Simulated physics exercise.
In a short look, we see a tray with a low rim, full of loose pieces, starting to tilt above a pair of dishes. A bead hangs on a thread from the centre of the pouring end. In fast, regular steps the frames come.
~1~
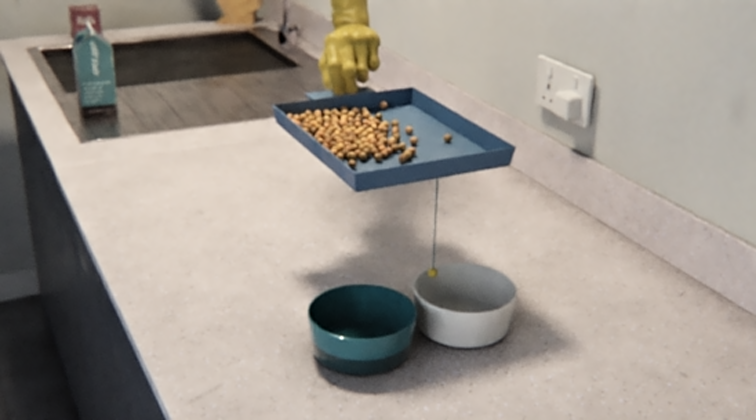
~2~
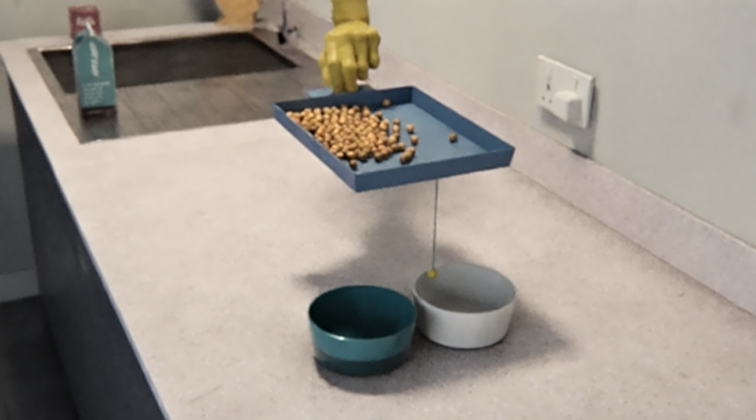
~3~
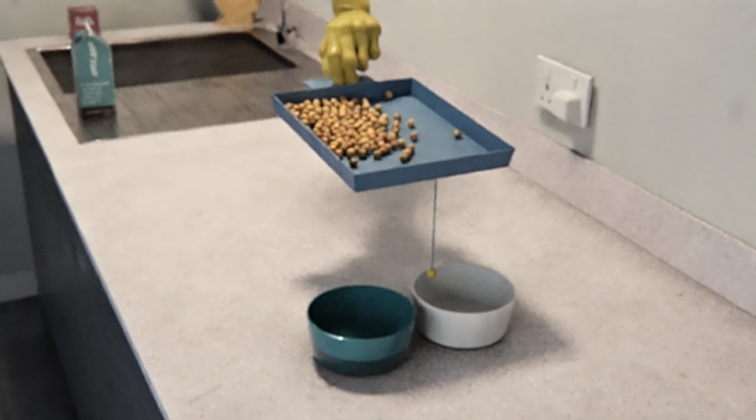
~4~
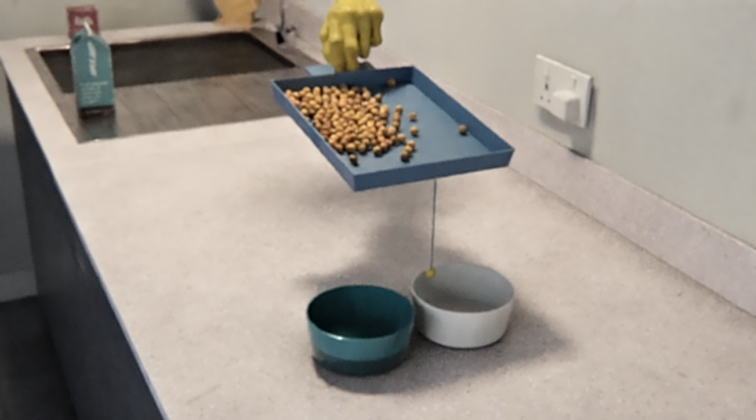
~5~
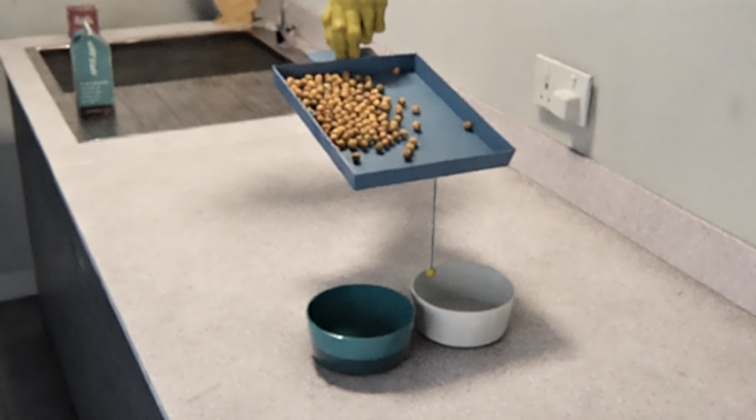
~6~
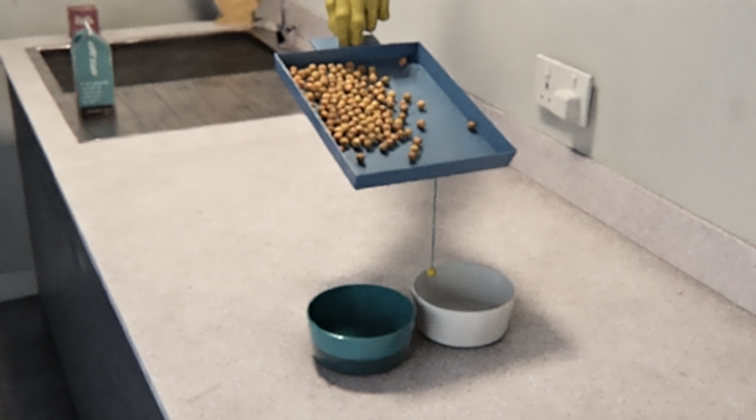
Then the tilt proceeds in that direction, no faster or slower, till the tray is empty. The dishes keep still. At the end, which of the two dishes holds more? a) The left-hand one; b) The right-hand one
b.
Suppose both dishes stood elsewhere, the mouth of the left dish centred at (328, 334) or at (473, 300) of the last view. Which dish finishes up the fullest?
For the first place, the dish on the right side; for the second, the dish on the left side.
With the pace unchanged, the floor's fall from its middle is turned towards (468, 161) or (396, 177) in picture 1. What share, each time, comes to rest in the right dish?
Well, 30 percent for one and then 0 percent for the other.
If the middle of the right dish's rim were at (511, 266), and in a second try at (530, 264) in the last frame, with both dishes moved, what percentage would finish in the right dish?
10 %, then 10 %.
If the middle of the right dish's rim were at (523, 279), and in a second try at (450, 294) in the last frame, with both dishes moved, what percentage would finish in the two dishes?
Result, in turn: 70 %, 40 %.
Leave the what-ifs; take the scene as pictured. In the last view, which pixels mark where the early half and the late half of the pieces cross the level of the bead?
The leading part at (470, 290), the rest of it at (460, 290).
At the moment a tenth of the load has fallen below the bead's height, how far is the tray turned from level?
It has tipped about 90 degrees.
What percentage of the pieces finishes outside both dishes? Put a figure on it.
Around 50 %.
Shortly afterwards, tray tipped steeply; all but a few on the tray; only a few in the right dish; a little in the air.
Next, tray tipped past a quarter turn; near a third on the tray; a little in the left dish; a little in the right dish; a little outside both; near half in the air.
Some moments later, tray tipped past a quarter turn; a little in the left dish; near a third in the right dish; near half outside both.
In the end, tray tipped past a quarter turn; a little in the left dish; near a third in the right dish; near half outside both.
